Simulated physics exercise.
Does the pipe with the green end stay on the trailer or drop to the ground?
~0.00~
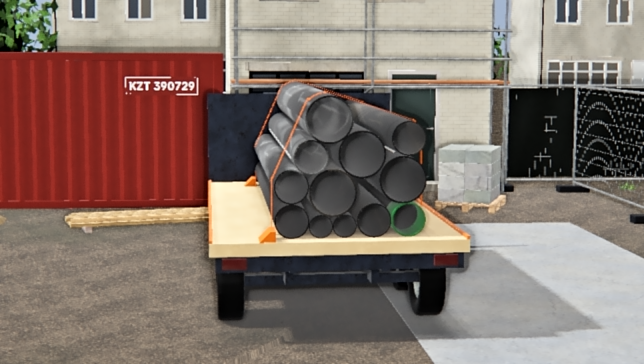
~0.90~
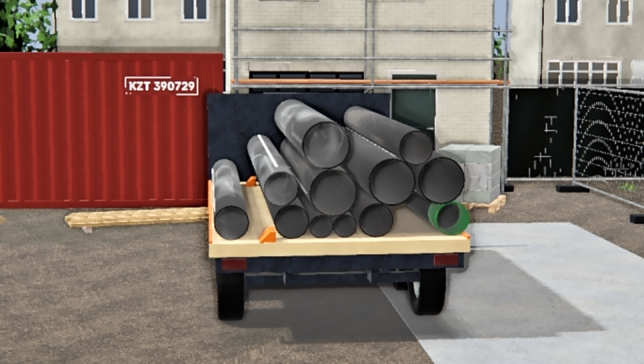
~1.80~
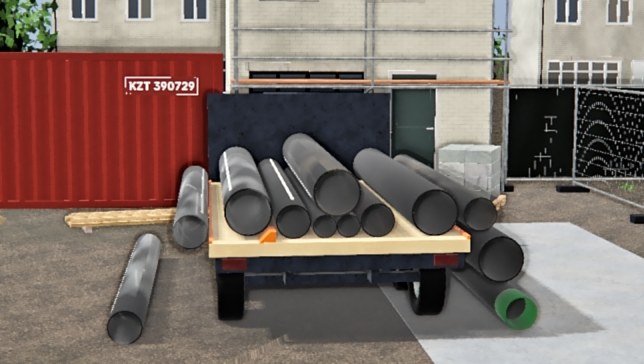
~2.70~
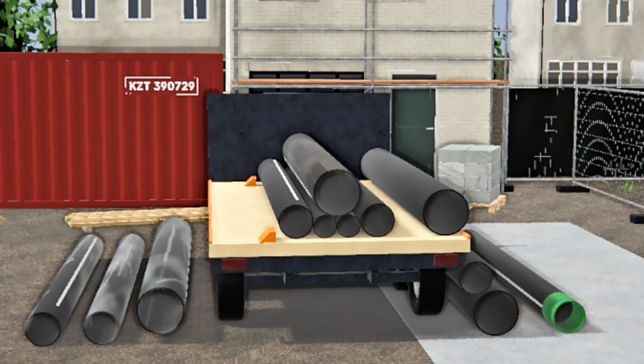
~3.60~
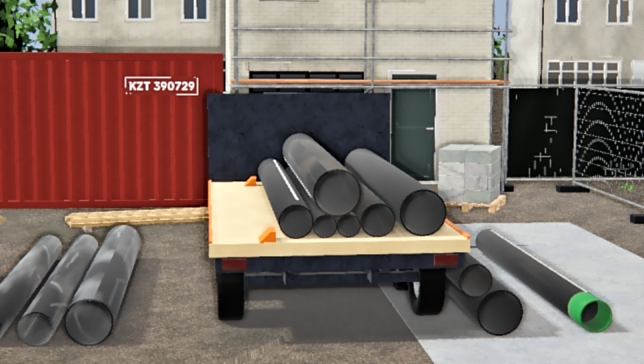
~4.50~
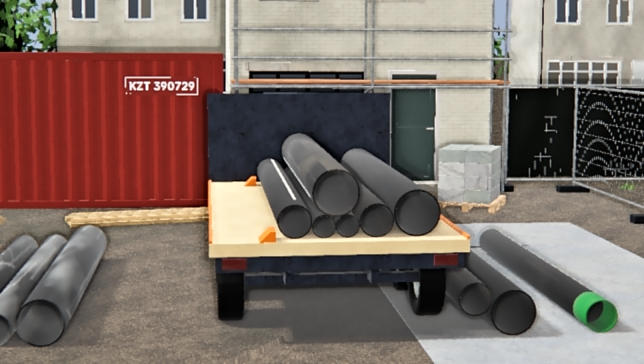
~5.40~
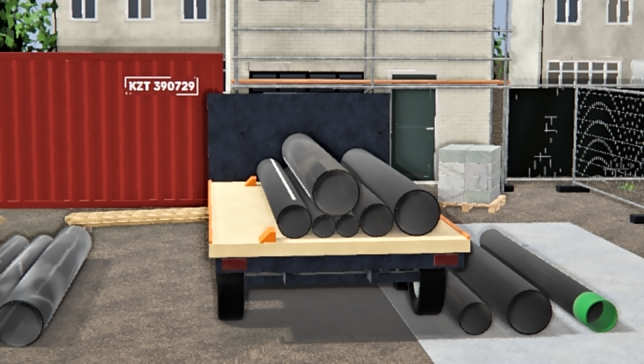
It drops to the ground. It rolls off the right side of the trailer and comes to rest on the pale paving.
